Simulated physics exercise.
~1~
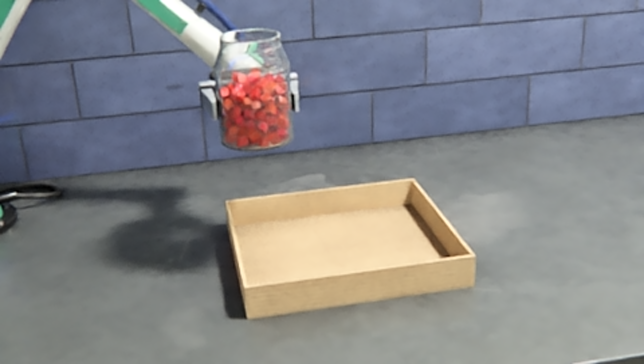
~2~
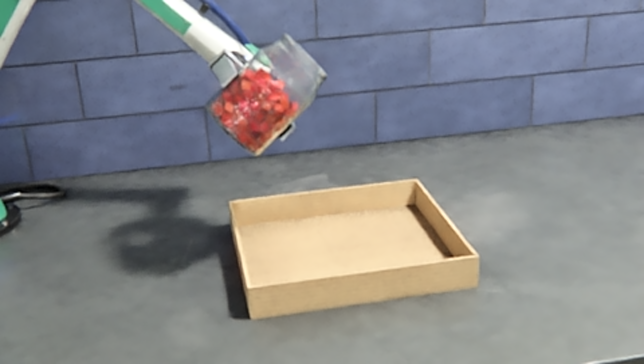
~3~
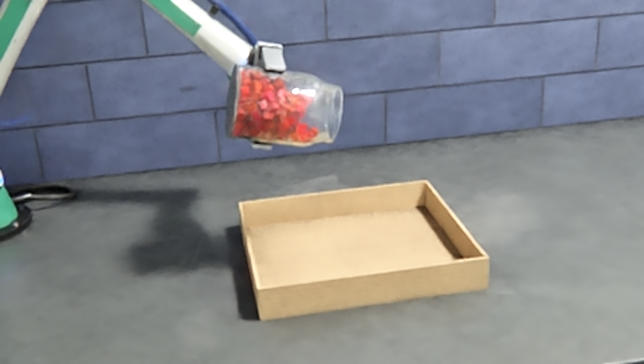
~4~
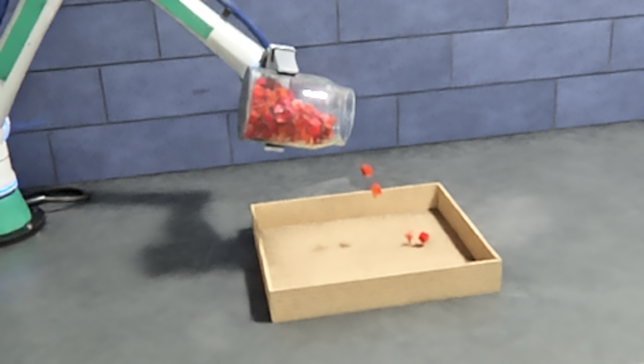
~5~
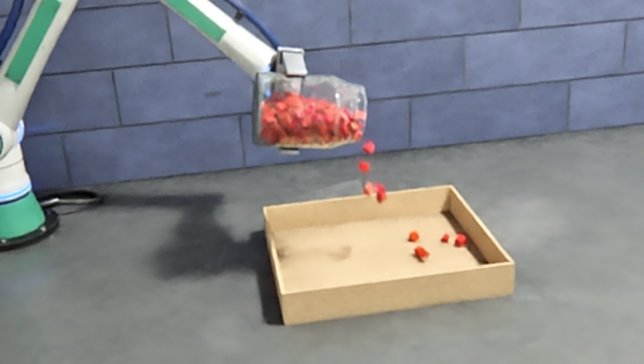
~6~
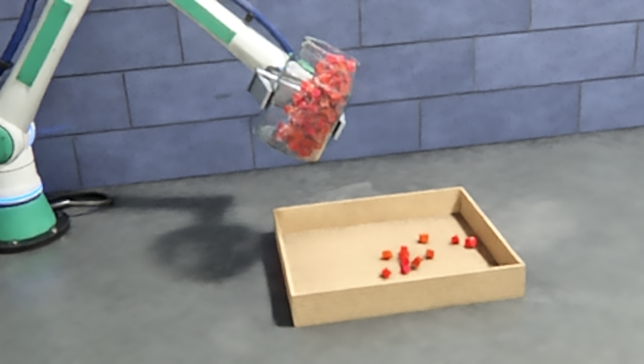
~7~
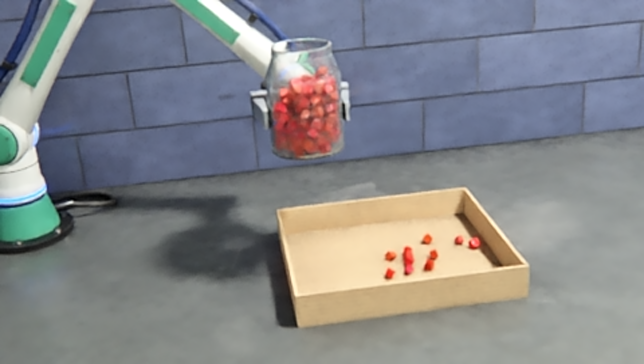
A robot arm tipped a glass jar of red vegetable dice onto its side above a shallow wooden tray, and a few pieces tumbled out. It then turned the jar upright again, still mostly full, leaving a small scattering in the tray.
